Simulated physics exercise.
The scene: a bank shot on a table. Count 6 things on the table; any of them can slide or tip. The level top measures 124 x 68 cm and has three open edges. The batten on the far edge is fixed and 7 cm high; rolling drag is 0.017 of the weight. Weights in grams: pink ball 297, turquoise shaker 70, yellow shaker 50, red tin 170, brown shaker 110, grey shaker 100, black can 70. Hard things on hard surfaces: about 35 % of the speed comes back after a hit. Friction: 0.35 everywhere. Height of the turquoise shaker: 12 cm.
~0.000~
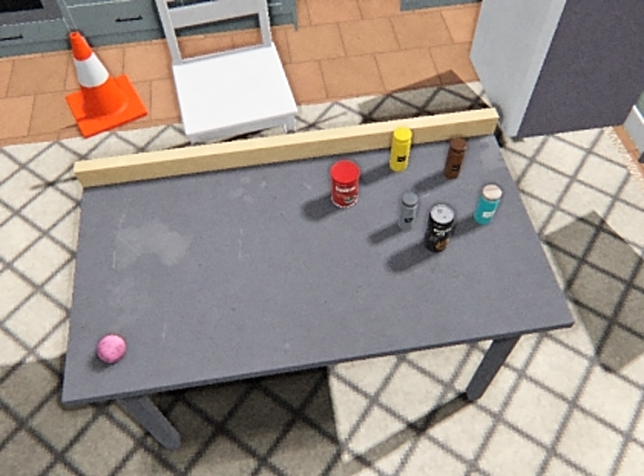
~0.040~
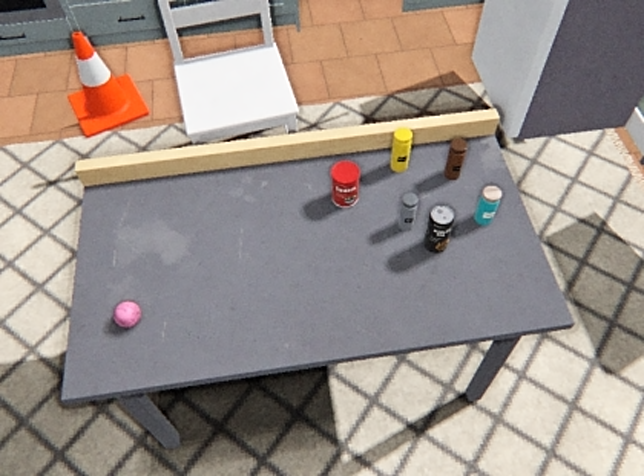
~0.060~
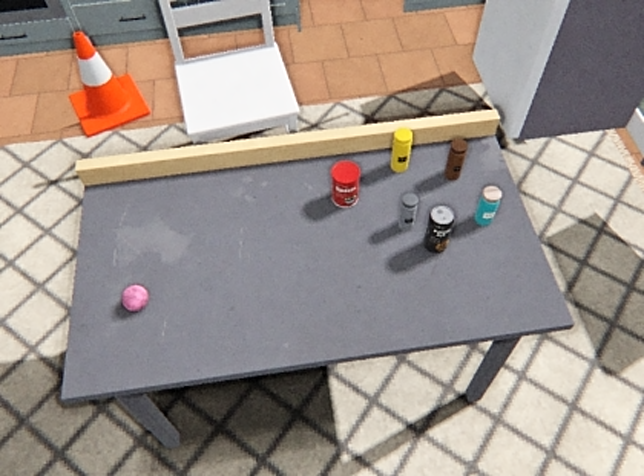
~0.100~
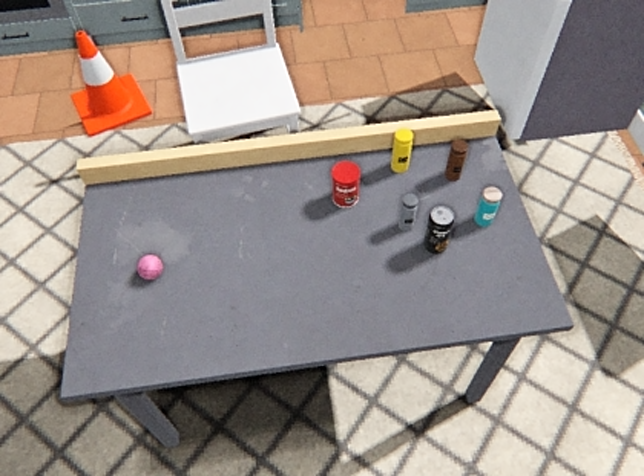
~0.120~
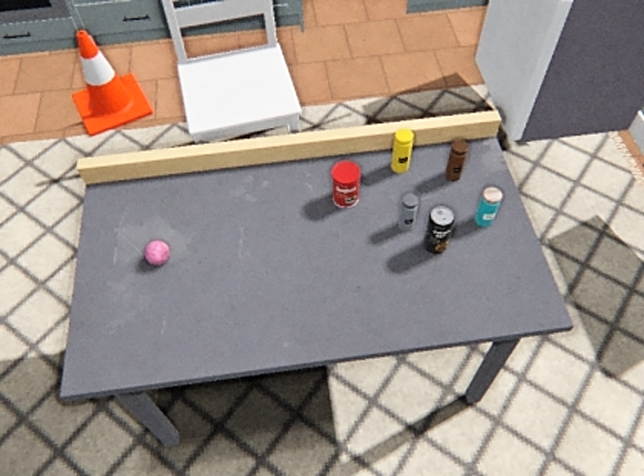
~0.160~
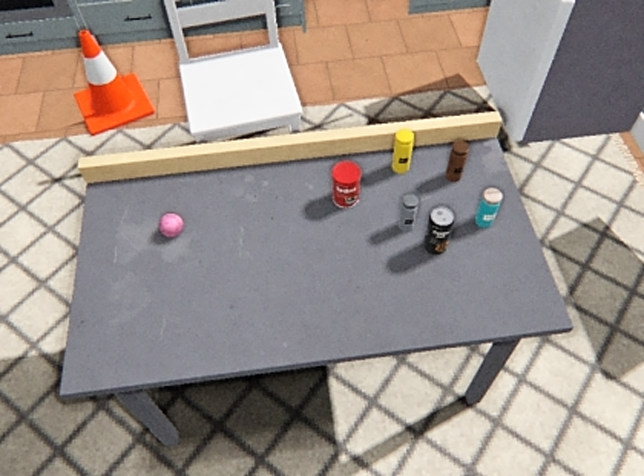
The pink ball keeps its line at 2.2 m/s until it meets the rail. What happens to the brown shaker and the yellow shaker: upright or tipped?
The brown shaker keeps standing; the yellow shaker keeps standing.
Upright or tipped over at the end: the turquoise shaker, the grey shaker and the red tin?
The turquoise shaker stays upright; the grey shaker falls over; the red tin stays upright.
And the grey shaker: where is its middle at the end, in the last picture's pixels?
Around (444, 208).
Around 0.56 s, pink ball near (269, 198).
Around 1.16 s, pink ball near (398, 228); grey shaker shifted 2 cm.
Finally (2.4 s), on their side or leaning hard on the table, grey shaker; not toppled but over 4 cm from the start, black can; the other 4 still in place (within 4 cm). Final places as that camera would see them, brown shaker near (457, 162), yellow shaker near (403, 152).
